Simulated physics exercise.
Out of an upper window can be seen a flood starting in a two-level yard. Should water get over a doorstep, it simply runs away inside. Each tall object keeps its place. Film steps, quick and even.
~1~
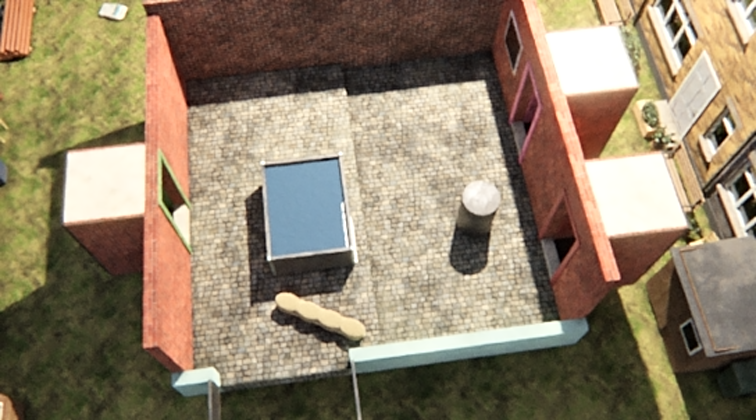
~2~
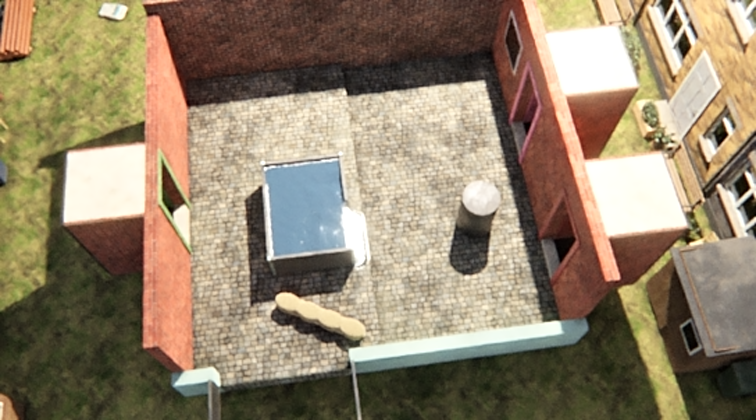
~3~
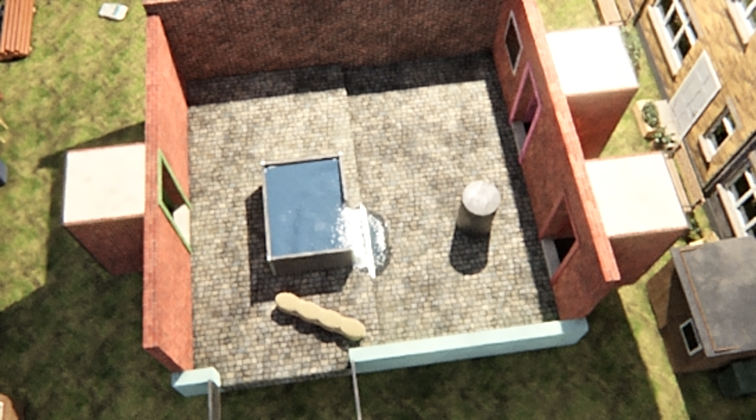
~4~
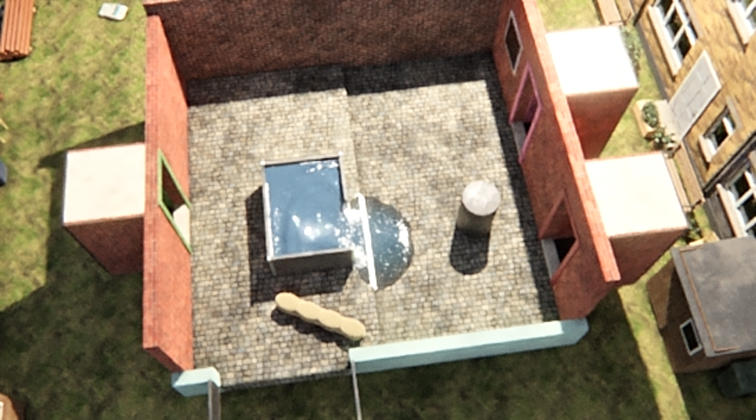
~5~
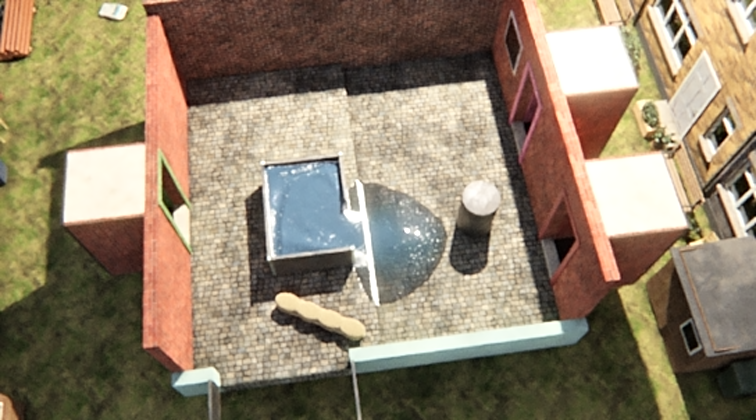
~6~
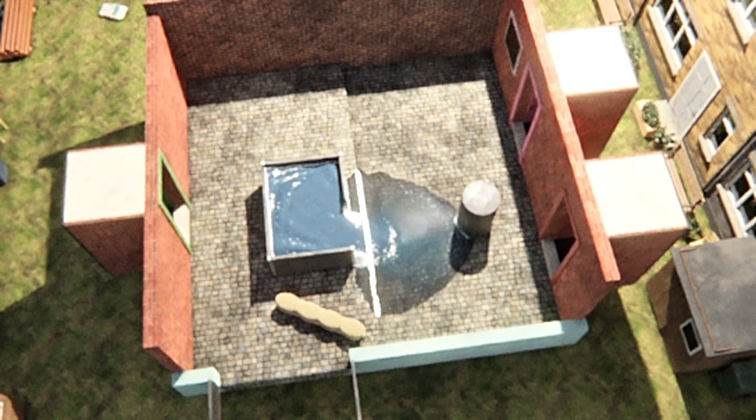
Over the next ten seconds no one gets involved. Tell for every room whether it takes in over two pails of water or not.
In the end most likely the pink door will not exceed two buckets. Most likely the green door will not exceed two buckets. Most likely the red door will exceed two buckets.
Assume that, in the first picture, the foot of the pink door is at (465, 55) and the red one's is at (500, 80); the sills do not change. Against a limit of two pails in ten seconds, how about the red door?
In short: Red door keeps below it.
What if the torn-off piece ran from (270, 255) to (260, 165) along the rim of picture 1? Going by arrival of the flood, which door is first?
I'd say the green-painted one.
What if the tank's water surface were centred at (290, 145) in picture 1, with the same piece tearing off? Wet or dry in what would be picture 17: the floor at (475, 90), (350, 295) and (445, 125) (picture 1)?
I'd call them watered, still dry and watered, in the order asked.
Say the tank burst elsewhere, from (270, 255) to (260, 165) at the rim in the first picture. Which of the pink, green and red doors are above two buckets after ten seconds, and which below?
Going door by door, the pink door remains below, the green door rises above and the red door remains below.
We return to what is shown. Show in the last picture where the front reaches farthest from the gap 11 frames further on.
I'd put it around (502, 96).
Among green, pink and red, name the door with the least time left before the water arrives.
I'd say the one in red.
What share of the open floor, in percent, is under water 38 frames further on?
My estimate is roughly 50 percent.
A moment on, water covers 25 % of the floor; the pink door not reached, the green door not reached, the red door wet at the sill, nothing in.
Next, water covers 30 % of the floor; the pink door wet at the sill, nothing in, the green door not reached, the red door over two buckets in.
Then, water covers 40 % of the floor; the pink door under two buckets in, the green door not reached, the red door over two buckets in.
Later, water covers 50 % of the floor; the pink door under two buckets in, the green door not reached, the red door far over two buckets in.
In the end, water covers 50 % of the floor; the pink door under two buckets in, the green door not reached, the red door far over two buckets in.
